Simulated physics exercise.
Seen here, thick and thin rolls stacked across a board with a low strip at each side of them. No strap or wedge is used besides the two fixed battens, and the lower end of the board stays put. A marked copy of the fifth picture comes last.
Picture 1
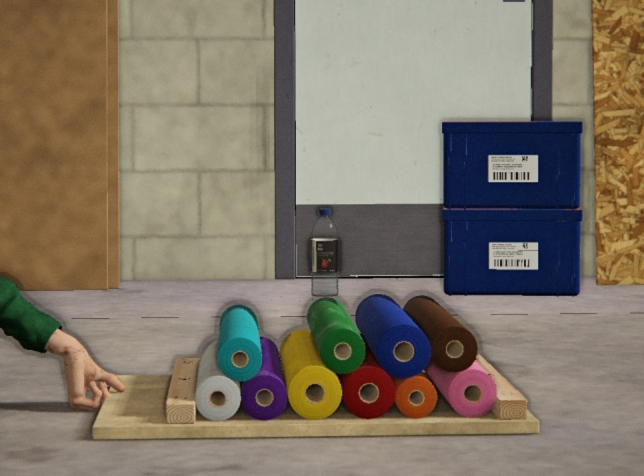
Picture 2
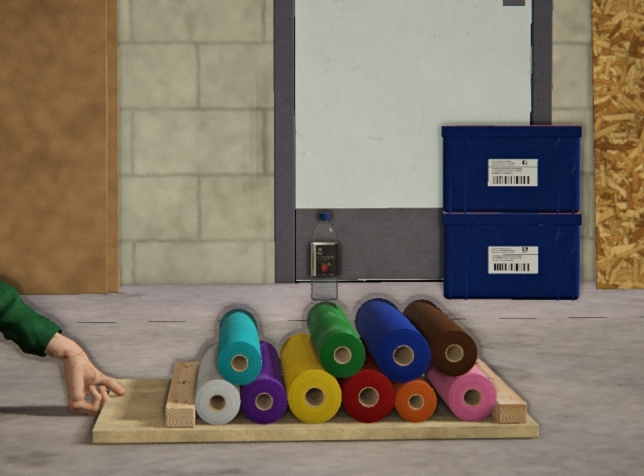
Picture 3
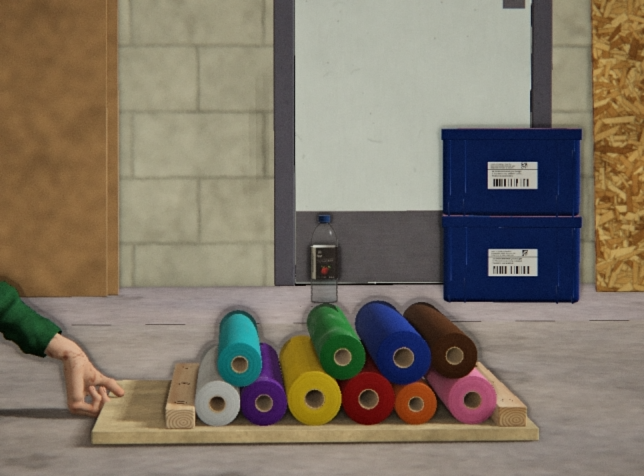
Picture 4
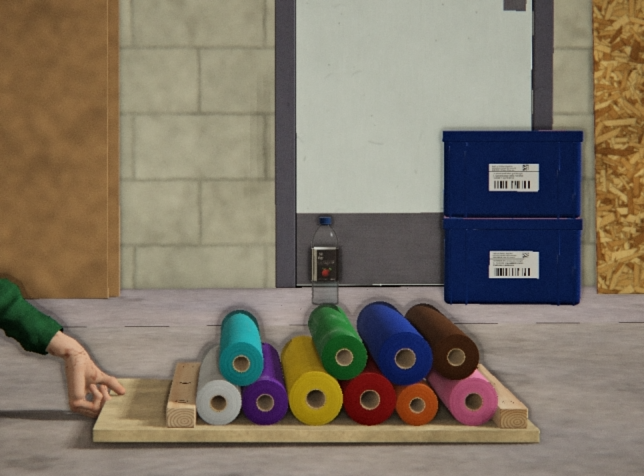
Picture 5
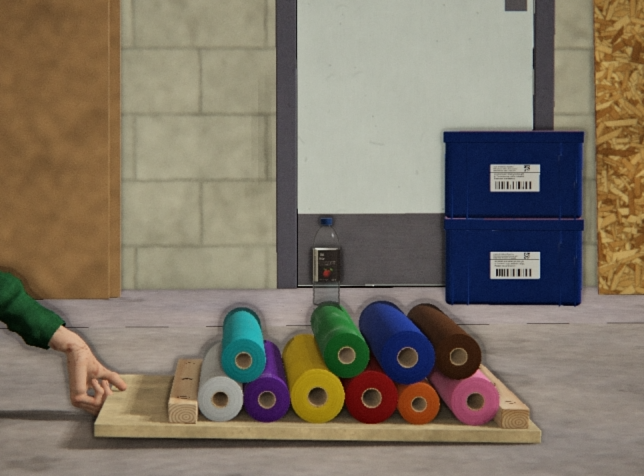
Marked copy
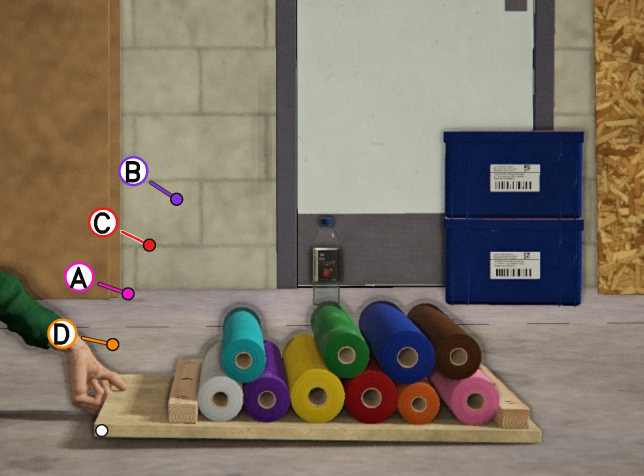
Colourful rolls sit stacked on a wooden board, barely moving, while a hand touches its left end.
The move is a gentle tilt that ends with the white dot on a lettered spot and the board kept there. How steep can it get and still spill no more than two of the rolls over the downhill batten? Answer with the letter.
Up to C.
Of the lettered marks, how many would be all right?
The number is three.
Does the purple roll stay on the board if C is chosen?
The purple roll: Yes.
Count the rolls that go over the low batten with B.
With B, four.
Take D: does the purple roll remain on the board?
Yes.
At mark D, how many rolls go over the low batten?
At D the number is one.
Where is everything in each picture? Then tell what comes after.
In the first picture, pink roll (473, 393); green roll (343, 351); blue roll (403, 351).
In the second picture, blue roll (404, 355); turquoise roll (239, 363).
In the third picture, board (309, 399); white roll (218, 404); purple roll (264, 403); pink roll (472, 400).
In the fourth picture, board (310, 399); white roll (218, 403); purple roll (265, 402).
In the fifth picture, board (312, 397); white roll (220, 399); purple roll (267, 399).
On the copy, A at (128, 294); B at (177, 199); C at (149, 245); D at (113, 344); the white dot at (102, 431).
On C. First, board at 16°.
Then, board at 27°.
Finally, board at 27°, two over the low batten (blue, brown).
By contrast, A two over the low batten (blue, brown); B four over the low batten (green, blue, turquoise, brown); D one over the low batten (brown).
